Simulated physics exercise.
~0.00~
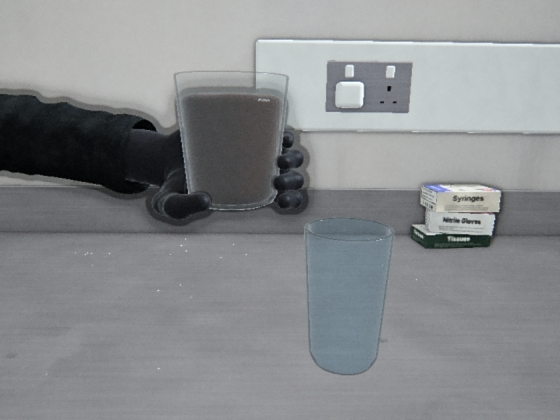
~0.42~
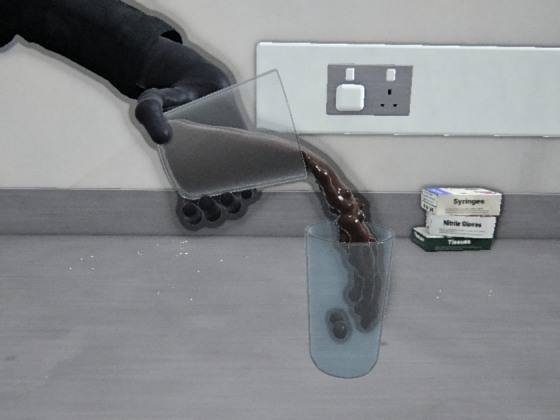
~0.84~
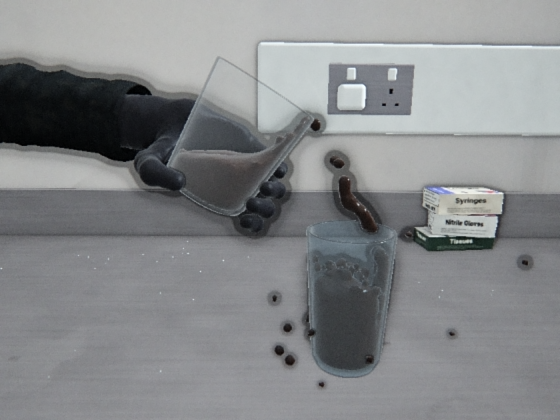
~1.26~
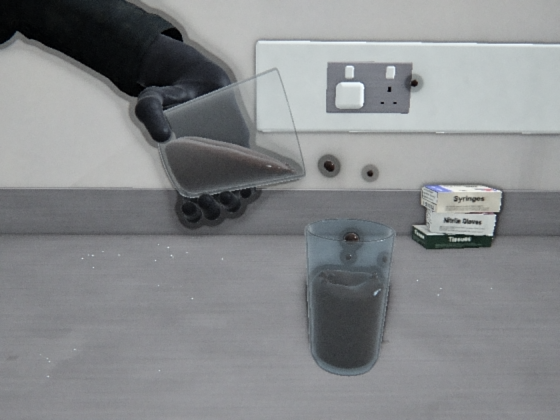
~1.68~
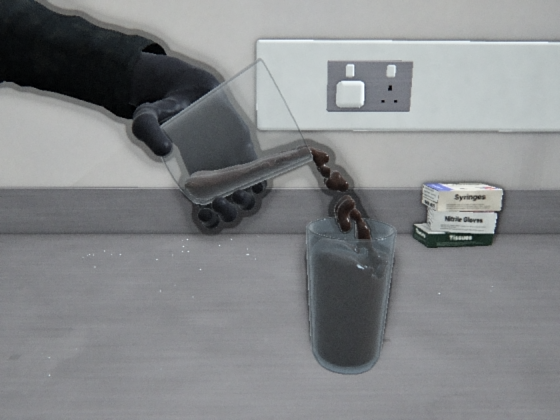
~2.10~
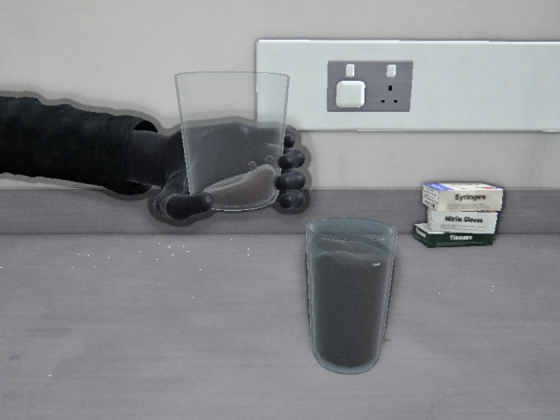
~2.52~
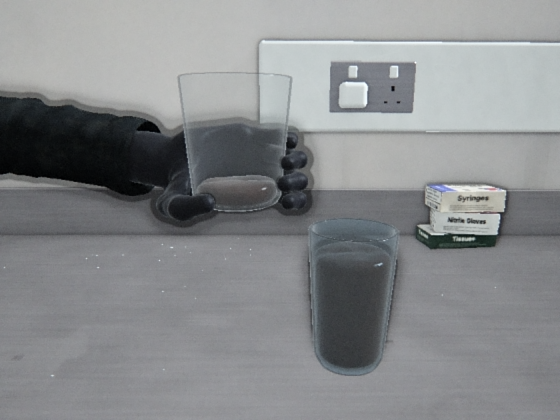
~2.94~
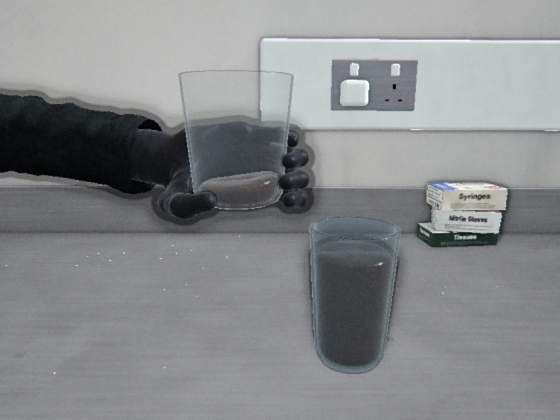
Black-gloved hand tipping a tumbler of coffee twice into a glass below, splashing some, leaving the glass nearly full.
